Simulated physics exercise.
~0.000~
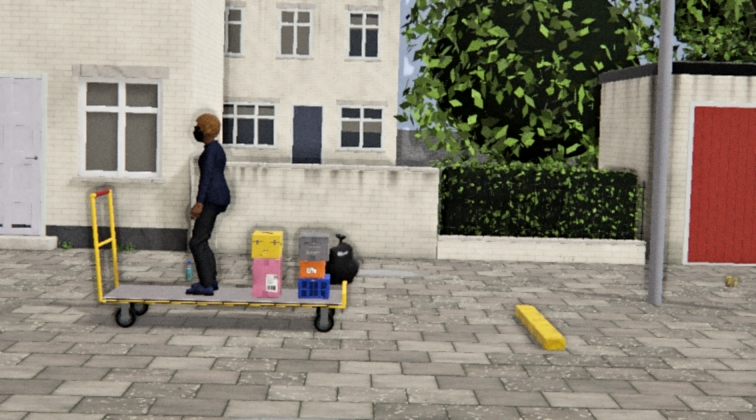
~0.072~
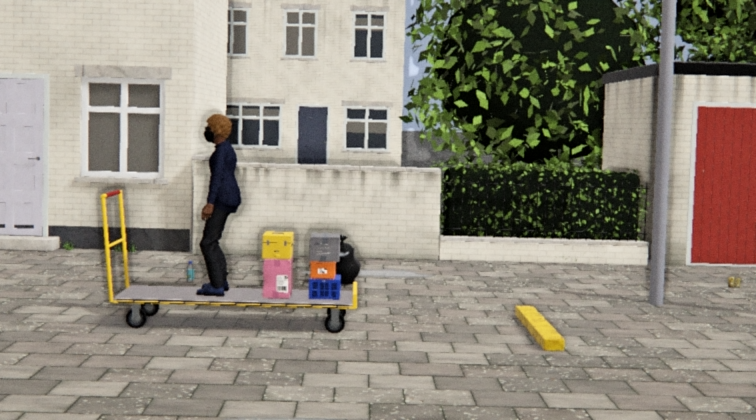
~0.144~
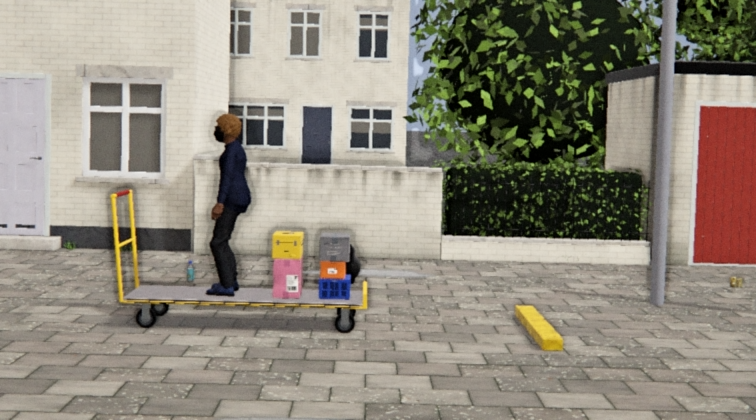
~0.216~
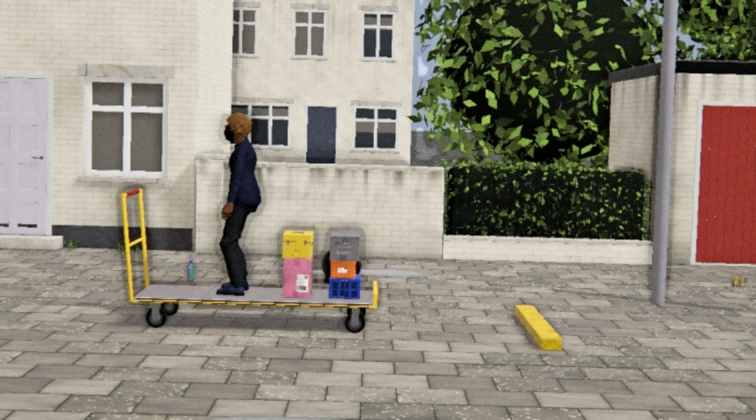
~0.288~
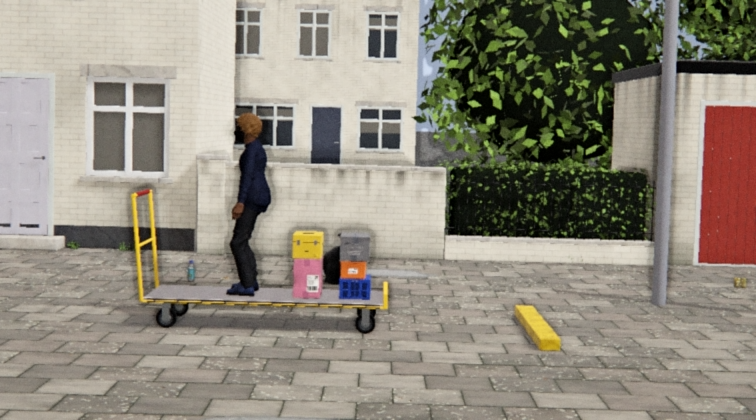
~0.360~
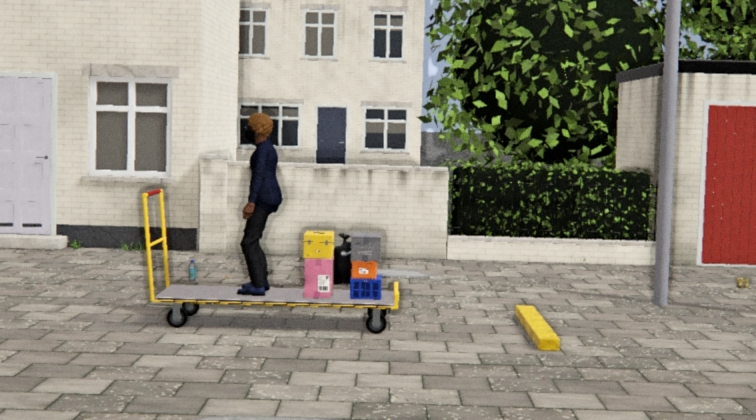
On a paved street, a yellow trolley carrying a standing person and stacked boxes rolls right.
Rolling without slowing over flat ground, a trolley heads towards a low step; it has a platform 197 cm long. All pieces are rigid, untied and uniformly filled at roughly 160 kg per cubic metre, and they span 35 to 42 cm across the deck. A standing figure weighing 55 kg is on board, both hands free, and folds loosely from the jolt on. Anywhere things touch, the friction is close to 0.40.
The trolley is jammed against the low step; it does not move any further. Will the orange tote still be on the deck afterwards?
No.
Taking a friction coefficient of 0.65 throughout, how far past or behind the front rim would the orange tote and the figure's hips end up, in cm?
Orange 10 past, hips 80 behind.
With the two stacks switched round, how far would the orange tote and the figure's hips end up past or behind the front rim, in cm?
The orange item would rest 40 centimetres behind the rim, with the hips 70 centimetres behind.
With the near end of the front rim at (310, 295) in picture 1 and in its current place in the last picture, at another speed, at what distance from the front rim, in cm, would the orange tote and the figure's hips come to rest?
Orange 70 past, hips 0 behind.
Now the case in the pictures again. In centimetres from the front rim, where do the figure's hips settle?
Roughly 80 cm behind the rim.
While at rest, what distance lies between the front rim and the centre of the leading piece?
Its centre ends some 80 cm past the rim.
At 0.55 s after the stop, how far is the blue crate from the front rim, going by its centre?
Roughly 15 cm behind it.
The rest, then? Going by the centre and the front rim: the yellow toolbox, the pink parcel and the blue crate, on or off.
Finally yellow dropped, pink still riding, blue still riding.
The wheels strike at 1.24 s.
After 1.79 s the orange tote is 2 cm past the rim, tilted 40°, near (541, 275) in the last picture's view.
After 2.24 s the orange tote is 29 cm past the rim, tilted 105°, near (571, 319) in the last picture's view.
Final state at 3.8 s, past the rim, yellow toolbox, orange tote and grey carton; behind it, blue crate, pink parcel and the figure's hips.
